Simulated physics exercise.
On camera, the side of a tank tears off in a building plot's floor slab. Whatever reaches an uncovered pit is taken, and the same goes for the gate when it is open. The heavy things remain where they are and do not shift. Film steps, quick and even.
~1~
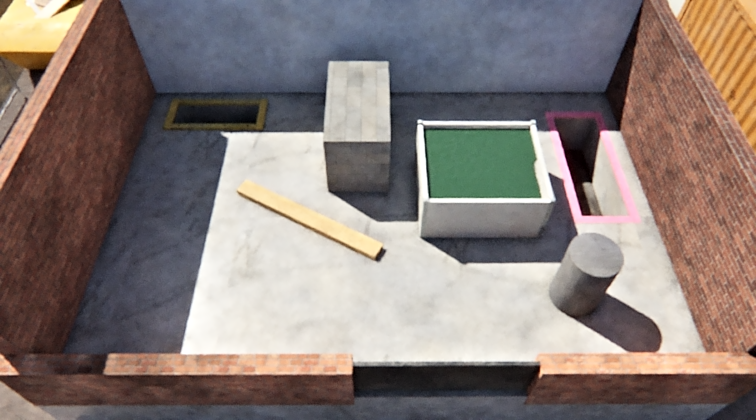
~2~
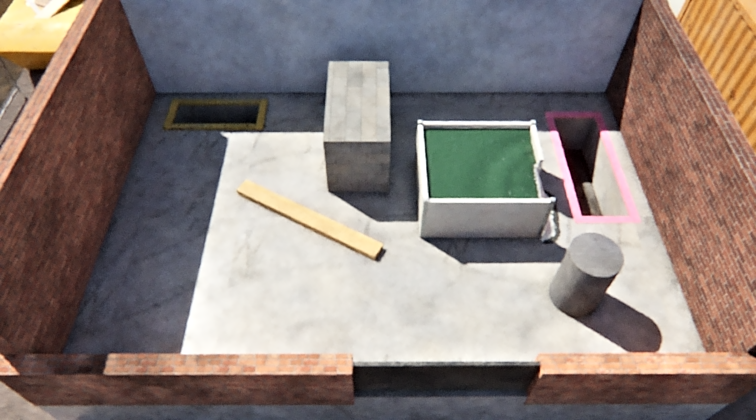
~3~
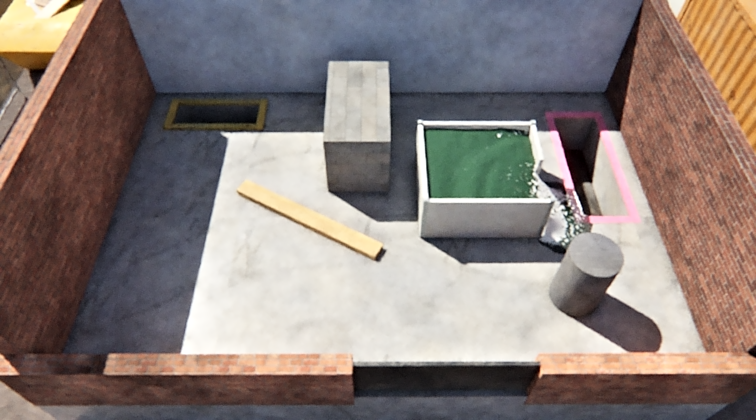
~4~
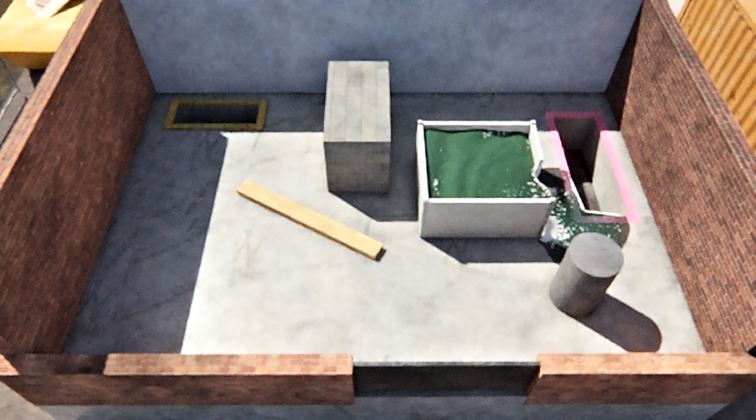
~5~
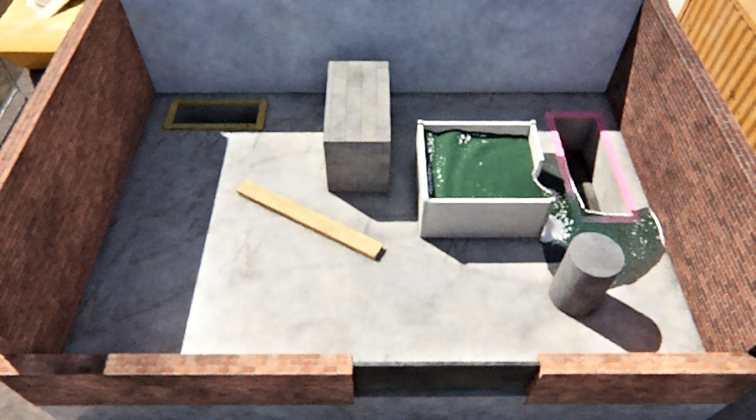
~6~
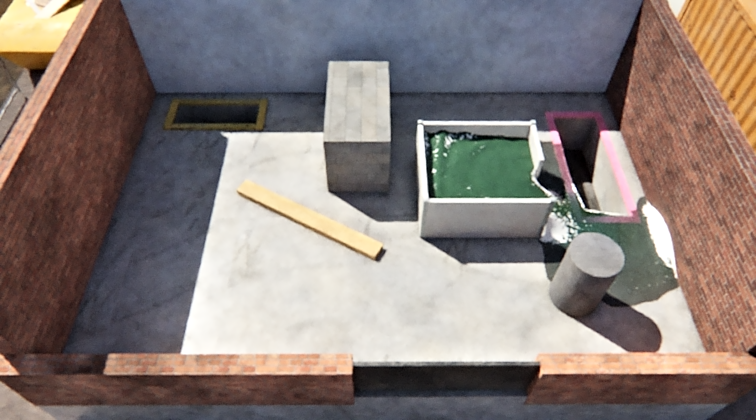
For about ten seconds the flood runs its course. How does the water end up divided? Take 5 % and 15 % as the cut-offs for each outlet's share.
In the end, the gate ends up with less than 5 %, the pink pit ends up with more than 15 %, the yellow pit ends up with less than 5 %.
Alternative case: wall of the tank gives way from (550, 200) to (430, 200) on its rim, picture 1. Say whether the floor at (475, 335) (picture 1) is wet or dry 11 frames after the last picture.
I reckon that spot ends up drenched.
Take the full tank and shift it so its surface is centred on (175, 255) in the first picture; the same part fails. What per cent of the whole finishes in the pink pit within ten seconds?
I'd put the pink pit at 40 per cent of the whole.
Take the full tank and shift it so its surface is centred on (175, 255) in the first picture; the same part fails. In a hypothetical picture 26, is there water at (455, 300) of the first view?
Soaked.
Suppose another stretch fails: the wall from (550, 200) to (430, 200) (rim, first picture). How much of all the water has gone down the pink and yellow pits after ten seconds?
In percent: Pink 25, yellow 6.
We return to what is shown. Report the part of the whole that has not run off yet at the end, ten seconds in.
Around 48 parts in a hundred.
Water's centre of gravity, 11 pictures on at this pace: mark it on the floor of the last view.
My pick is pixel (525, 224).
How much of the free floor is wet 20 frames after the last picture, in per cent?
Roughly 30 %.
A moment on, water covers 10 % of the floor; the gate 0 %, the pink pit 14 %, the yellow pit 0 %.
Next, water covers 15 % of the floor; the gate 0 %, the pink pit 24 %, the yellow pit 0 %.
Then, water covers 30 % of the floor; the gate 0 %, the pink pit 33 %, the yellow pit 0 %.
Later, water covers 50 % of the floor; the gate 0 %, the pink pit 43 %, the yellow pit 0 %.
In the end, water covers 65 % of the floor; the gate 0 %, the pink pit 51 %, the yellow pit 0 %.
